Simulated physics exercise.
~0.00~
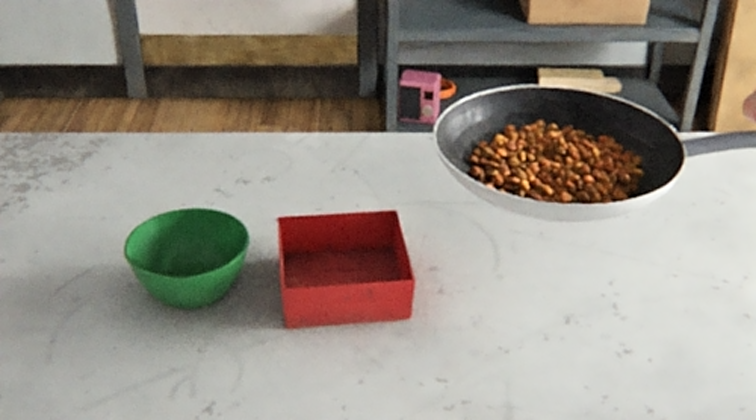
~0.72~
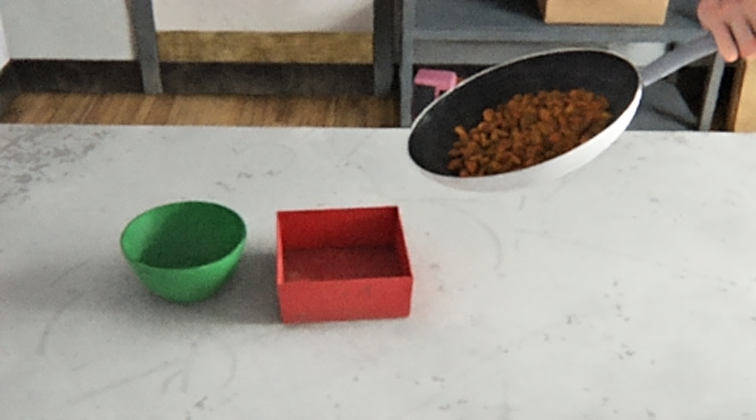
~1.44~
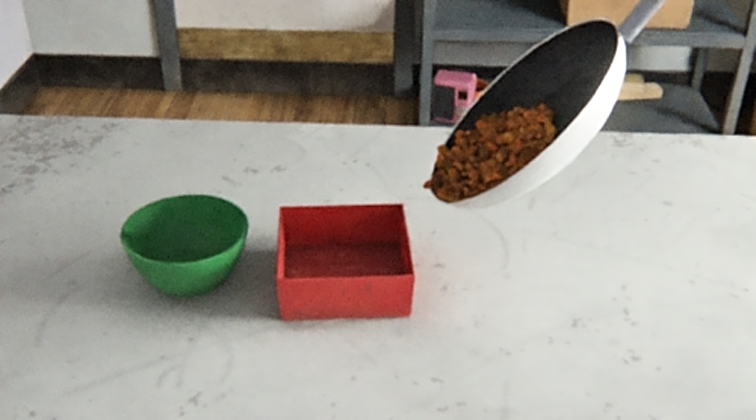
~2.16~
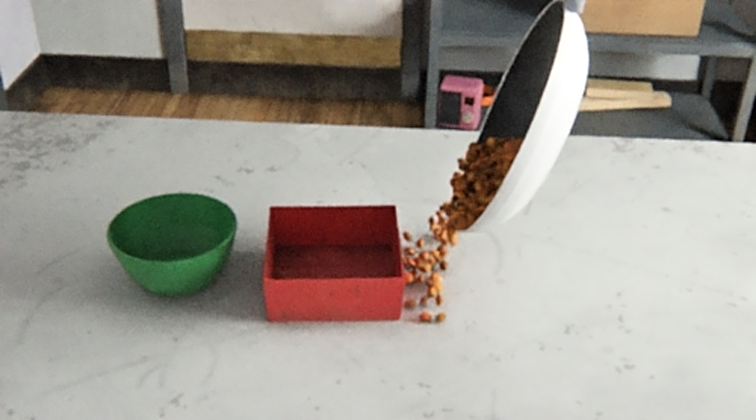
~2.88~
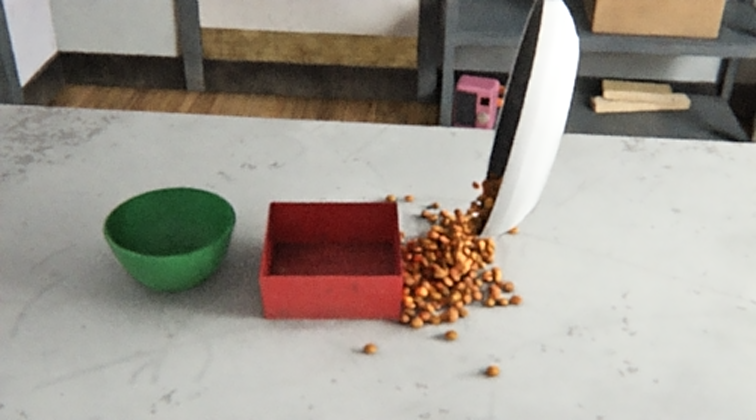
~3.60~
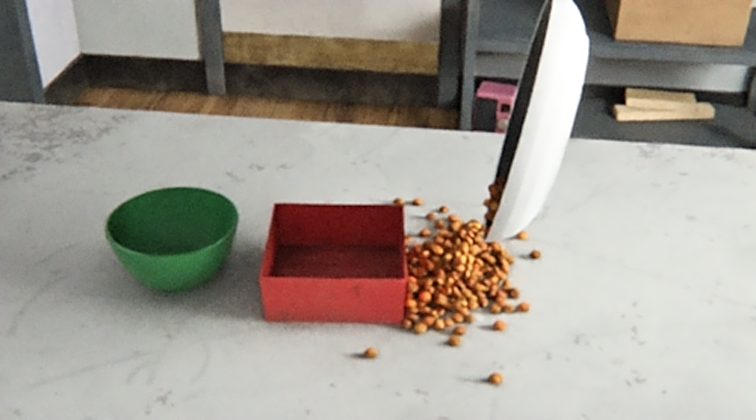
We see a hand holding a pan of brown kibble above a pale tabletop and tipping it steeply toward a red square tin beside a green bowl. The pieces spill just right of the tin and settle in a heap on the table, leaving both containers empty.
